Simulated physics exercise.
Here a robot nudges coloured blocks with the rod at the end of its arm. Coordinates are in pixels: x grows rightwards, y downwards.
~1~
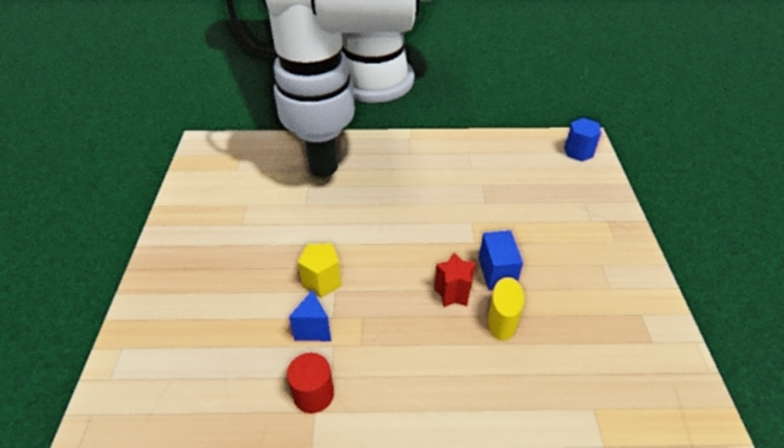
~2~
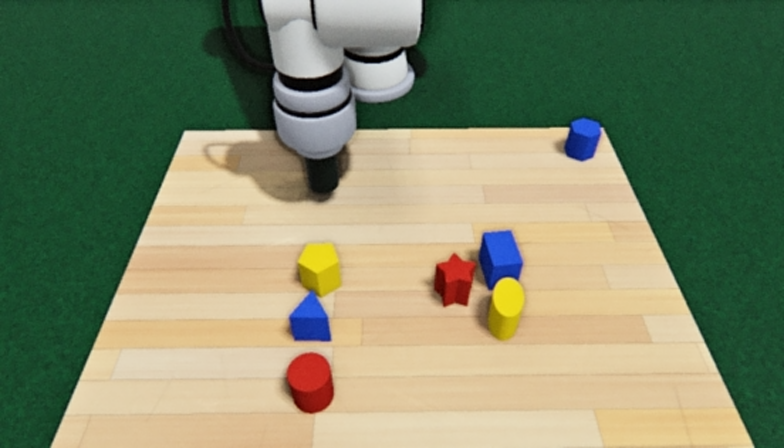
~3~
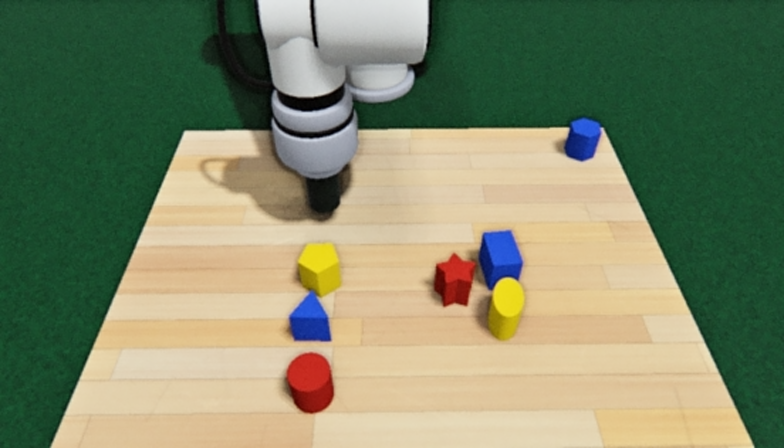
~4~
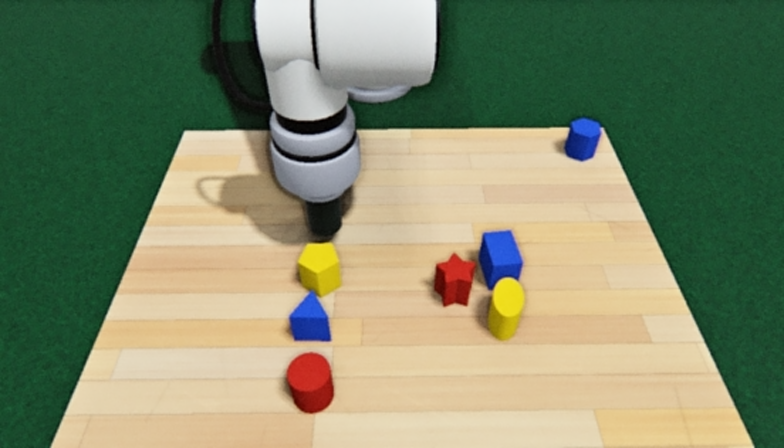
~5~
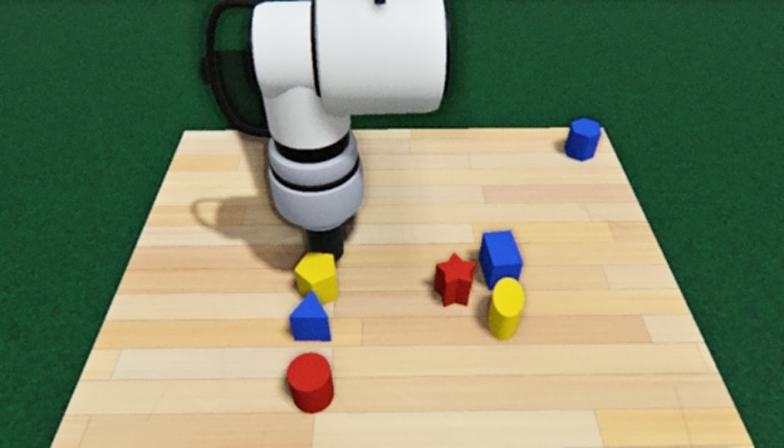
A white robot arm lowers its black rod steadily toward the near side of a pale wooden board on a green surface, seen from above by a still camera. Below it sit a yellow pentagonal block, a blue triangular block and a red cylinder, with red, blue and yellow blocks to the right. The rod reaches the yellow pentagon and nudges it slightly toward the blue triangle.
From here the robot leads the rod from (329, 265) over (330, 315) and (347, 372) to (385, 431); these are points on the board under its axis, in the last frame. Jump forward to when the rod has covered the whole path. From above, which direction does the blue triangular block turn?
Rotates counter-clockwise.
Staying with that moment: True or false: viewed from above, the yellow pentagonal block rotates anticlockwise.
The claim does not hold.
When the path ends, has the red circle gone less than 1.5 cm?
Short answer: Yes.
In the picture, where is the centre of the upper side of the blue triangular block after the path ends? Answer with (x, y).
About (285, 352).
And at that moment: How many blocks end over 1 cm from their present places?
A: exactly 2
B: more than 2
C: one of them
Answer: A.
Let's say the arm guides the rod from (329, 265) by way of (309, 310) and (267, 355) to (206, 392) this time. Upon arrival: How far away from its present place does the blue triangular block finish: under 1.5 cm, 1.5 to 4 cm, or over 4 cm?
Ends over 4 cm away.
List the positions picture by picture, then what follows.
Rod's lower end at (324, 168); red circle at (309, 371); blue triangular block at (310, 307); yellow pentagonal block at (319, 256), in the first frame.
Rod at (324, 184); blocks still, in the second frame.
Rod at (325, 203); blocks still, in the third frame.
Rod at (326, 225); blocks still, in the fourth frame.
Rod at (327, 252); red circle at (309, 371); blue triangular block at (310, 307); yellow pentagonal block at (316, 266), in the fifth frame.
The first path, step by step. One third of the way, rod at (328, 302); blue triangular block at (297, 340), turned 50° anticlockwise; yellow pentagonal block at (294, 312), turned 40° clockwise.
Two thirds of the way, rod at (346, 359); blue triangular block at (285, 352), turned 65° anticlockwise; yellow pentagonal block at (291, 320), turned 65° clockwise.
At the end, rod at (384, 420); red circle at (308, 375); blue triangular block at (285, 352), turned 65° anticlockwise; yellow pentagonal block at (291, 320), turned 65° clockwise.
